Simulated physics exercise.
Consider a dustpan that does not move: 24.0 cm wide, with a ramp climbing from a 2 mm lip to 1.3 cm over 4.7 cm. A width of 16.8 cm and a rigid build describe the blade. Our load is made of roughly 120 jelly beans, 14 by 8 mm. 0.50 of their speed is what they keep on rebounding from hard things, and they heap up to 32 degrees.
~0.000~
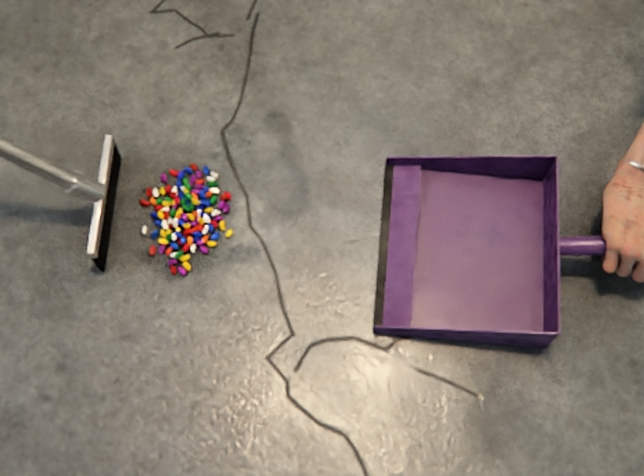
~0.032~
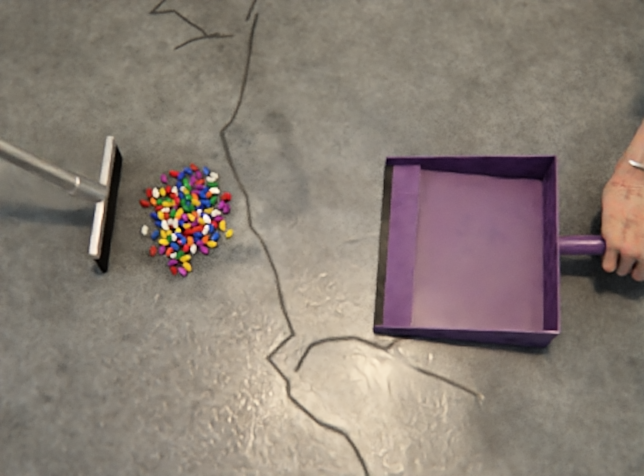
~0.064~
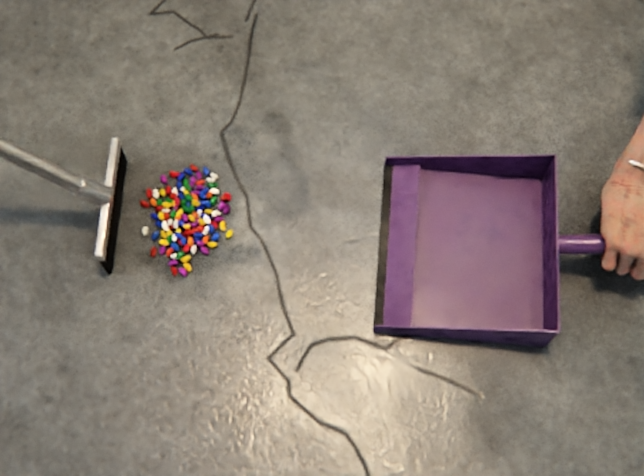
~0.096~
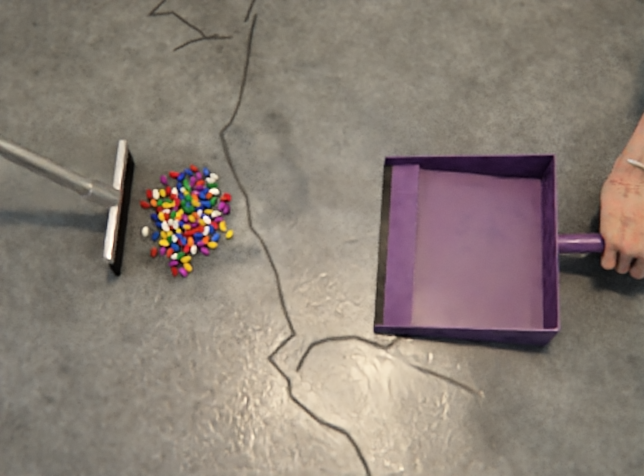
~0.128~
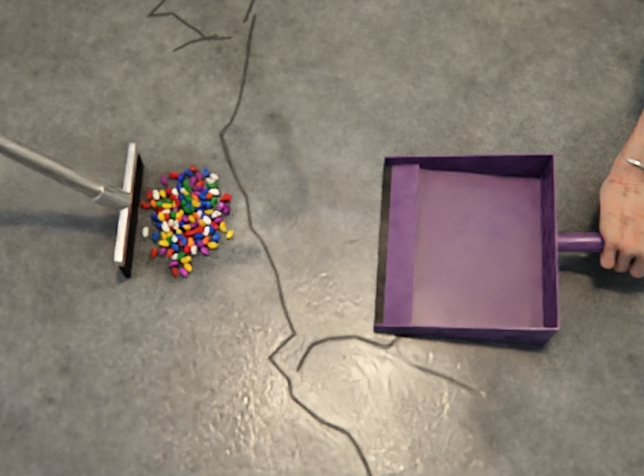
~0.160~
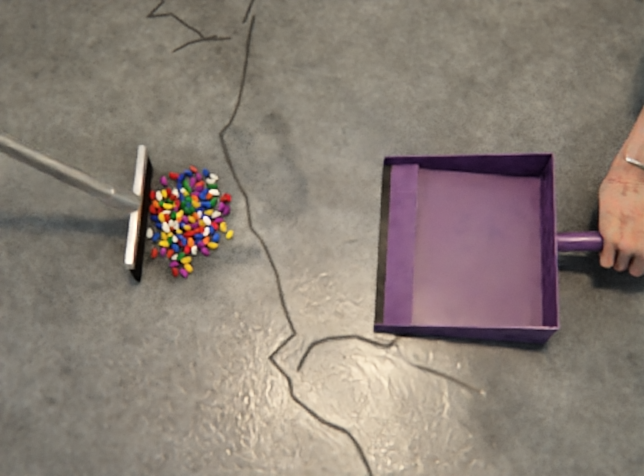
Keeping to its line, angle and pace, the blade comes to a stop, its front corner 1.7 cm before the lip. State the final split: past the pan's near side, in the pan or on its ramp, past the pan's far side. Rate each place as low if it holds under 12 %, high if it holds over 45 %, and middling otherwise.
Past the pan's near side - low; in the pan or on its ramp - middling; past the pan's far side - low.
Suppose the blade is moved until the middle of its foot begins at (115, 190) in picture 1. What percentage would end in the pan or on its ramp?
It would come to about 30 in a hundred.
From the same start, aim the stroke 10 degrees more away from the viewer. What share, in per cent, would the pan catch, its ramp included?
40 per cent.
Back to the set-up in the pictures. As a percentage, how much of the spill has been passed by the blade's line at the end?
Roughly 25 percent of it.
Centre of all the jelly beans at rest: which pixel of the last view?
(375, 244) or so.
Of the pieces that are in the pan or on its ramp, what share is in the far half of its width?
About 20 percent of it.
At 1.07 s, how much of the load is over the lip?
It's near 30 percent at that moment.
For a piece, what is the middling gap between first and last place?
The figure is about 26 cm.
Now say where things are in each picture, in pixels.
Blade from (93, 254) to (110, 142), moved 0.0 cm, 0 of the pieces shifted so far; middle of the pieces at (185, 216); pan at (476, 254), in the first picture.
Blade from (95, 255) to (112, 143), moved 0.2 cm, 0 of the pieces shifted so far; middle of the pieces at (185, 217), in the second picture.
Blade from (101, 257) to (117, 145), moved 0.9 cm, 0 of the pieces shifted so far; middle of the pieces at (185, 217), in the third picture.
Blade from (109, 259) to (124, 147), moved 1.9 cm, 0 of the pieces shifted so far; middle of the pieces at (185, 218), in the fourth picture.
Blade from (120, 262) to (134, 150), moved 3.3 cm, 0 of the pieces shifted so far; middle of the pieces at (185, 218), in the fifth picture.
Blade from (131, 264) to (144, 152), moved 4.6 cm, 2 of the pieces shifted so far; middle of the pieces at (185, 219); pan at (475, 251). The blade's pace is about 0.42 m/s, heading 8 degrees towards the viewer's side, in the sixth picture.
Then, at 0.50 s, middle of the blade 18 cm from the lip; 0 % over the lip, far side 5 %, near side 0 %.
After 0.73 s, middle of the blade 8 cm from the lip; 0 % over the lip, far side 5 %, near side 0 %.
After 1.07 s, middle of the blade 2 cm from the lip; 30 % over the lip, far side 10 %, near side 0 %.
In the end, at 1.5 s, near side 0 %, pan 30 %, far side 10 %, in front of the lip or behind the blade 60 %.
